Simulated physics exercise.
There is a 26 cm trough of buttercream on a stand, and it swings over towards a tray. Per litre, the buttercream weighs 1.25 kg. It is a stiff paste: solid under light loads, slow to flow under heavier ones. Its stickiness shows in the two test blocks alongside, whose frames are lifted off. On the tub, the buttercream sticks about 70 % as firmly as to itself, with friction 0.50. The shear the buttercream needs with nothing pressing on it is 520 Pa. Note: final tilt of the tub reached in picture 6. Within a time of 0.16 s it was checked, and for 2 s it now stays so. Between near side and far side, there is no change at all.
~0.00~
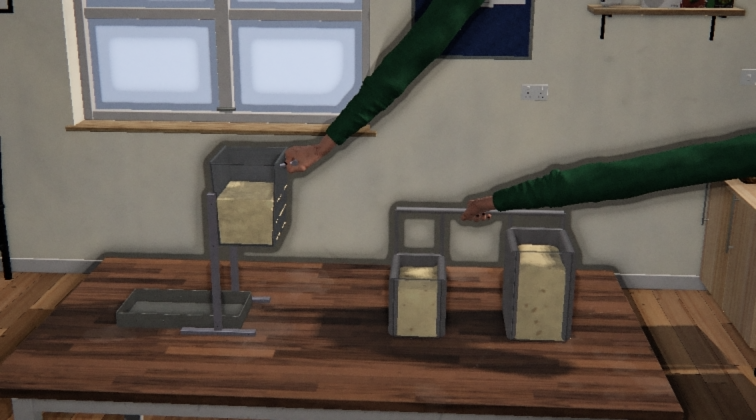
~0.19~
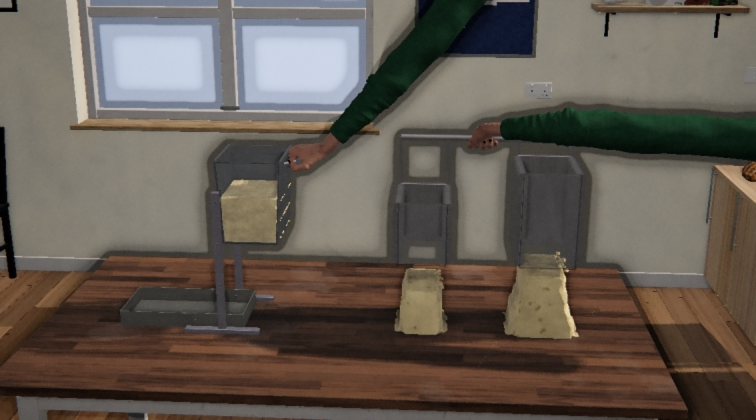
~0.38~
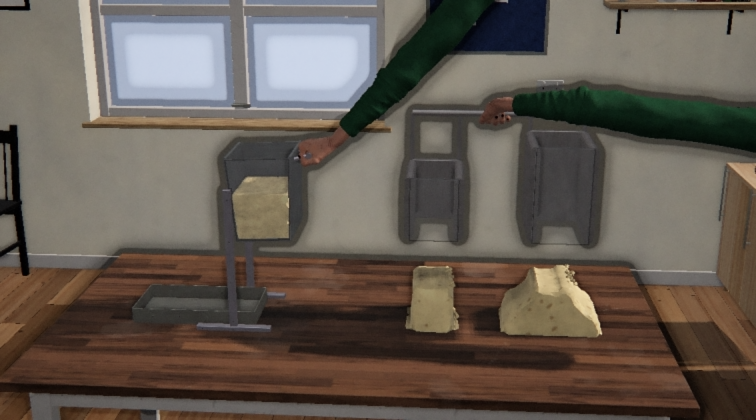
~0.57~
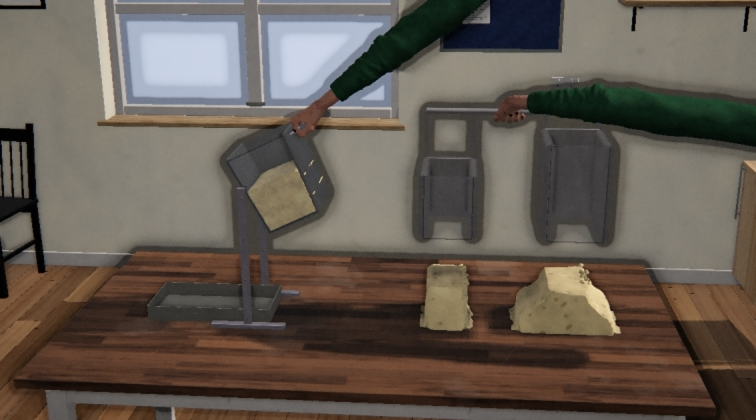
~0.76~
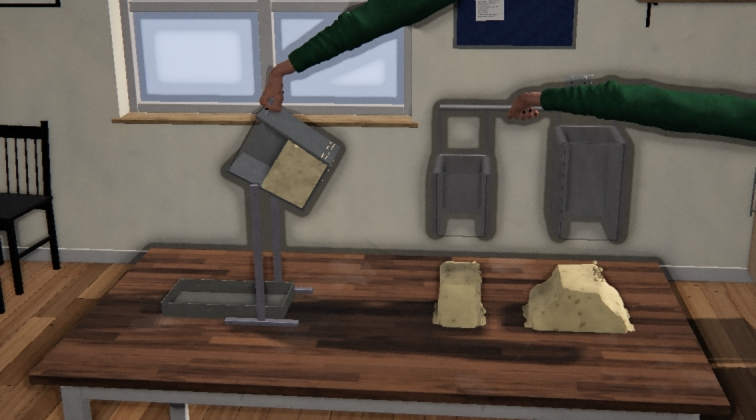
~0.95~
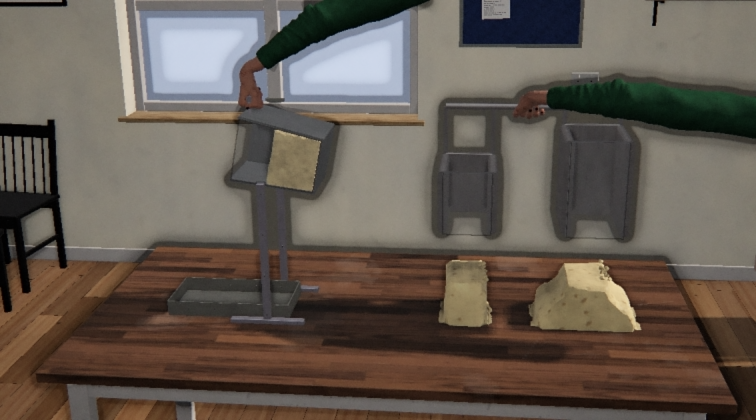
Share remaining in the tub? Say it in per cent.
Close to 100 %.
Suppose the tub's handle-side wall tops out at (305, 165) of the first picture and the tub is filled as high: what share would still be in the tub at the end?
That would leave about 100 % in the tub.
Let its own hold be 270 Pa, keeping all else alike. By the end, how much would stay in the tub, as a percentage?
In that case close to 100 in a hundred.
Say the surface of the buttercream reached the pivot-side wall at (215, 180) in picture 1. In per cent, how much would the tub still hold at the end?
Result: Approx. 100 % remaining in tub.
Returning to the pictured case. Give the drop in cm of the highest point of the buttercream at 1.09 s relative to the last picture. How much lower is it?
Roughly 0 cm.
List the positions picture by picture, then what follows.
In the first picture, handle-side rim at (274, 164), tilt 0 degrees; highest point of the buttercream at (225, 199); test blocks 16 cm, 25 cm high (left to right).
In the second picture, handle-side rim at (278, 163), tilt 0 degrees; highest point of the buttercream at (229, 198); test blocks 16 cm, 22 cm high (left to right).
In the third picture, handle-side rim at (288, 158), tilt 2 degrees; highest point of the buttercream at (284, 195); test blocks 15 cm, 16 cm high (left to right).
In the fourth picture, handle-side rim at (282, 135), tilt 26 degrees; highest point of the buttercream at (298, 171); test blocks 15 cm, 16 cm high (left to right).
In the fifth picture, handle-side rim at (256, 118), tilt 59 degrees; highest point of the buttercream at (290, 142); test blocks 15 cm, 16 cm high (left to right).
In the sixth picture, handle-side rim at (239, 120), tilt 79 degrees; highest point of the buttercream at (278, 132); test blocks 15 cm, 16 cm high (left to right).
By 1.09 s, the tub is at 79 degrees and holds 100 %.
By 1.26 s, the tub is at 79 degrees and holds 100 %.
By 1.43 s, the tub is at 79 degrees and holds 100 %.
By 1.60 s, the tub is at 79 degrees and holds 100 %.
By 2.95 s, at the end, the tub is at 79 degrees and holds 100 %.
